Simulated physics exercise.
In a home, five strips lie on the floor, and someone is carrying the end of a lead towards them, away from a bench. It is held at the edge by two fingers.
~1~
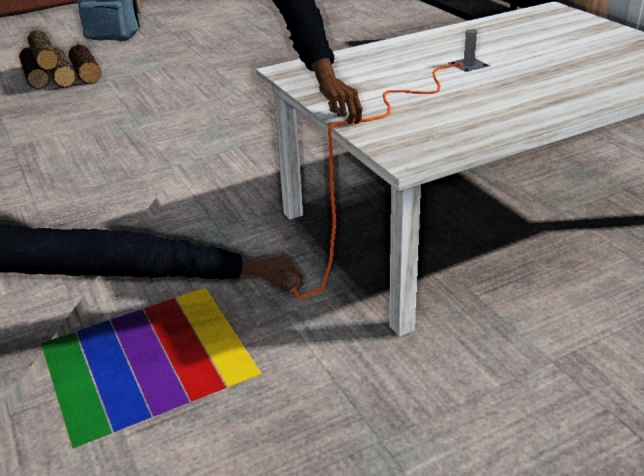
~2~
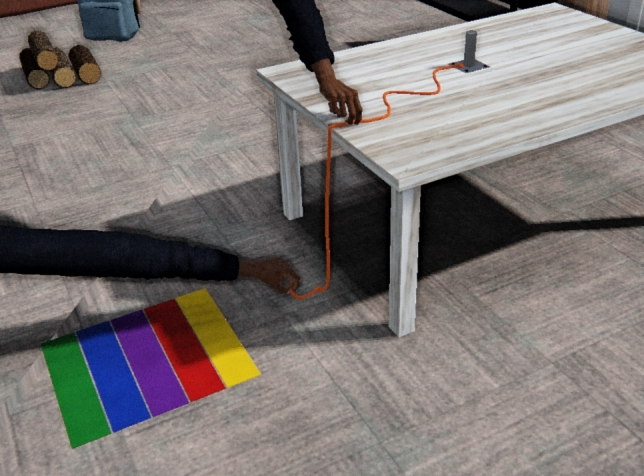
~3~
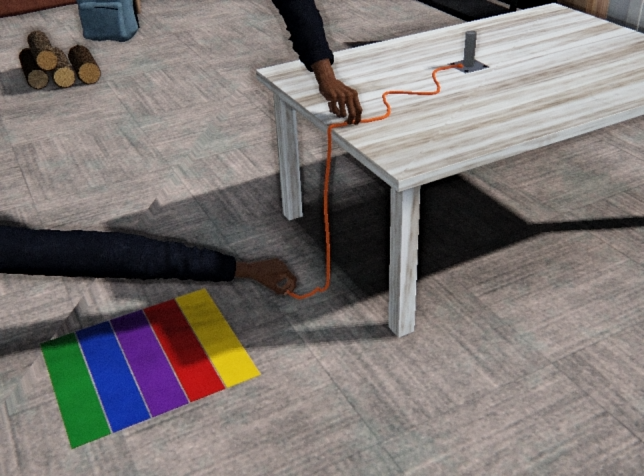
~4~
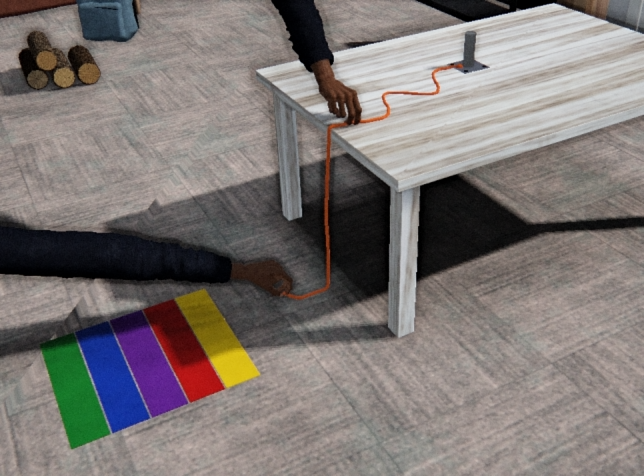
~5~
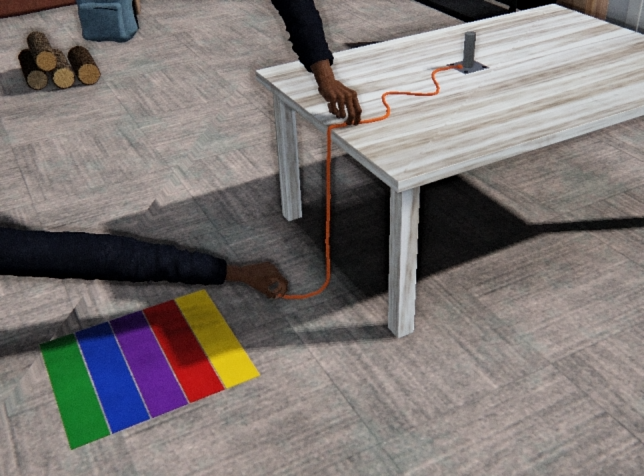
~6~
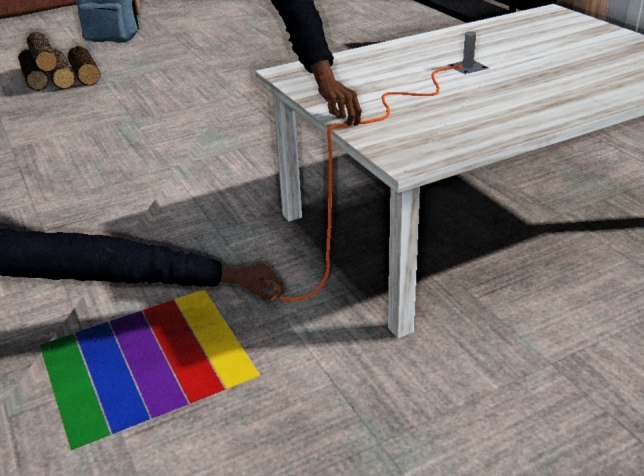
A dark-sleeved arm reaches in from the left above a grey carpeted floor, seen from above at an angle, while another hand holds an orange lead at the edge of a pale wooden table. Green, blue, purple, red and yellow strips lie at lower left, with logs and a blue bag behind. The lower hand draws the lead's end slightly leftward; the camera stays still.
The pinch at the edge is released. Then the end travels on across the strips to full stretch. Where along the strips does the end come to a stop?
Above the blue strip.
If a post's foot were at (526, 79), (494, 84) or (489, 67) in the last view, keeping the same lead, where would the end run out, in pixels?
Going through the tries, you get (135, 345), then (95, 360), then (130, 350).
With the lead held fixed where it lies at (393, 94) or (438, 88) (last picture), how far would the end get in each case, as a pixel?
(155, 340); (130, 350).
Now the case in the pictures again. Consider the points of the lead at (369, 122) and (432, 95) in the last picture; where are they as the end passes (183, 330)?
The first ends at (322, 149) and the second at (399, 94).
A little later, end near (183, 330); over red.
Next, end near (136, 346); over purple.
When it is tight, end near (106, 357); over blue. The blue one.
